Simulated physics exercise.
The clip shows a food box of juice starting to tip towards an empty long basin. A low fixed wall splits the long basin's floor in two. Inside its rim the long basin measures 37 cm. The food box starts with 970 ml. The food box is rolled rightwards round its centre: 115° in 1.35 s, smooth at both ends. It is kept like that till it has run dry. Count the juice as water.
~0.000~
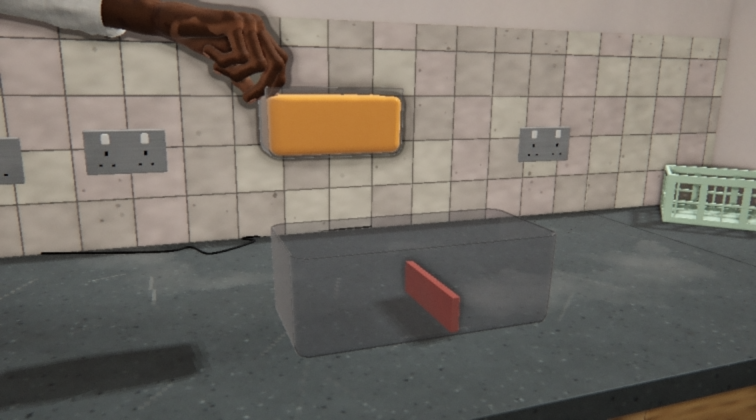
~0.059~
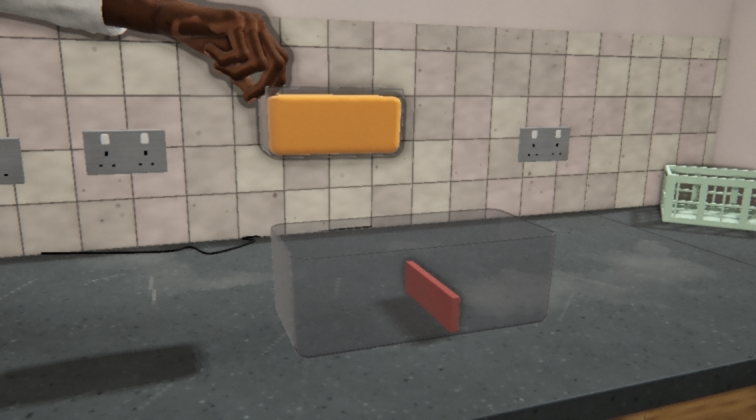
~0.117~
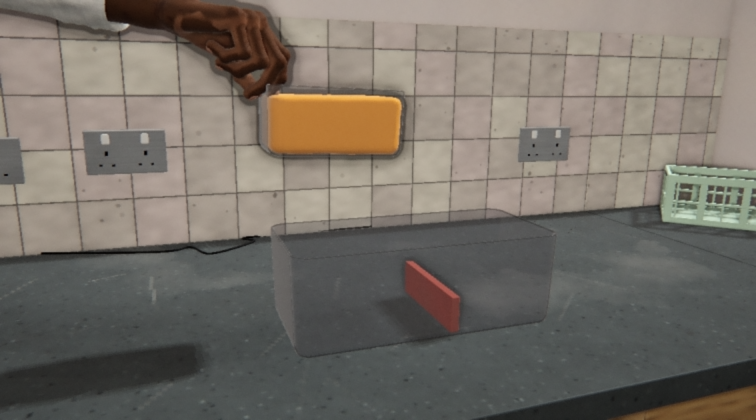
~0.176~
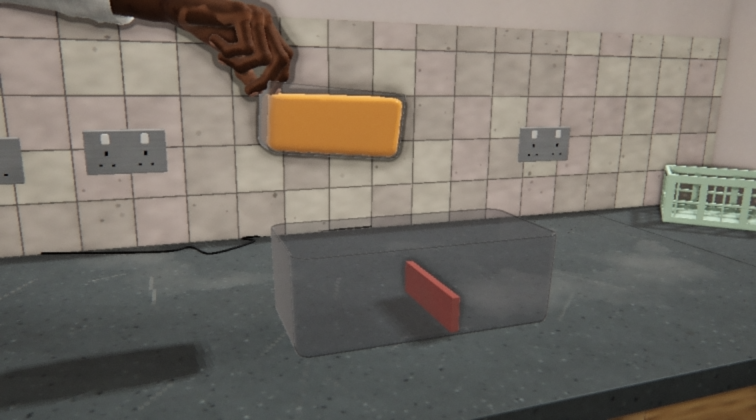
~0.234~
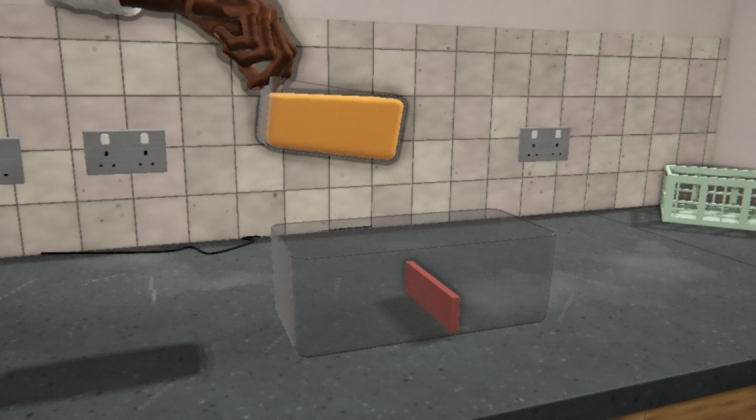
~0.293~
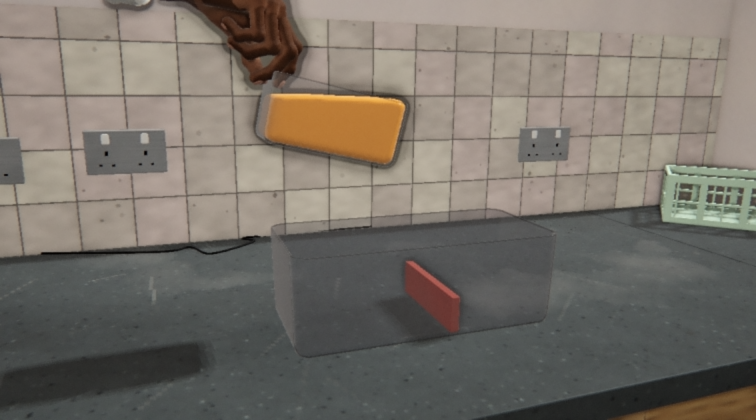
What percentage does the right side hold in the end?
The far part has some 66 per cent.
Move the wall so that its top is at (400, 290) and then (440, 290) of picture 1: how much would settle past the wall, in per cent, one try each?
In turn about 80 and 50 per cent.
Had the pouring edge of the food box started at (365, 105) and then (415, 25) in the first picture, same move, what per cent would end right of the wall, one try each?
In turn about 30 and 75 per cent.
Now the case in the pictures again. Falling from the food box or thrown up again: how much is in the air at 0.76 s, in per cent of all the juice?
Some 36 per cent.
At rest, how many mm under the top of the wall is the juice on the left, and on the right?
Some 40 mm on the left and 22 mm on the right.
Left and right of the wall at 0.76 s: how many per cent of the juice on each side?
Near 3 on the left, 22 on the right.
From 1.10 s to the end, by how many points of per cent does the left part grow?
Some 10 per cent.
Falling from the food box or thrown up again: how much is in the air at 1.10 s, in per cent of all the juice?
Near 5 in a hundred.
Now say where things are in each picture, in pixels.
Tilt 0°; pouring edge (392, 90); surface from (264, 98) to (389, 98); the long basin's rim runs from (280, 242) to (526, 222); the wall's top is at (430, 279), in the first frame.
Tilt 1°; pouring edge (392, 90); surface from (264, 98) to (390, 99), in the second frame.
Tilt 2°; pouring edge (393, 92); surface from (265, 97) to (390, 99), in the third frame.
Tilt 5°; pouring edge (394, 95); surface from (266, 96) to (390, 100), in the fourth frame.
Tilt 8°; pouring edge (395, 99); surface from (266, 97) to (391, 100), in the fifth frame.
Tilt 13°; pouring edge (396, 105); surface from (267, 98) to (394, 102), in the sixth frame.
Then, 0.76 s in, the tilt is 69° and 38 per cent is still to pour, 3 is left of the wall and 23 right of it.
Then, 1.10 s in, the tilt is 106° and 6 per cent is still to pour, 22 is left of the wall and 66 right of it.
Then, 1.46 s in, the tilt is 115° and 0 per cent is still to pour, 33 is left of the wall and 66 right of it.
Then, 1.85 s in, the tilt is 115° and 0 per cent is still to pour, 33 is left of the wall and 66 right of it.
Finally, 33 per cent lies left of the wall, 66 right of it and 1 outside.
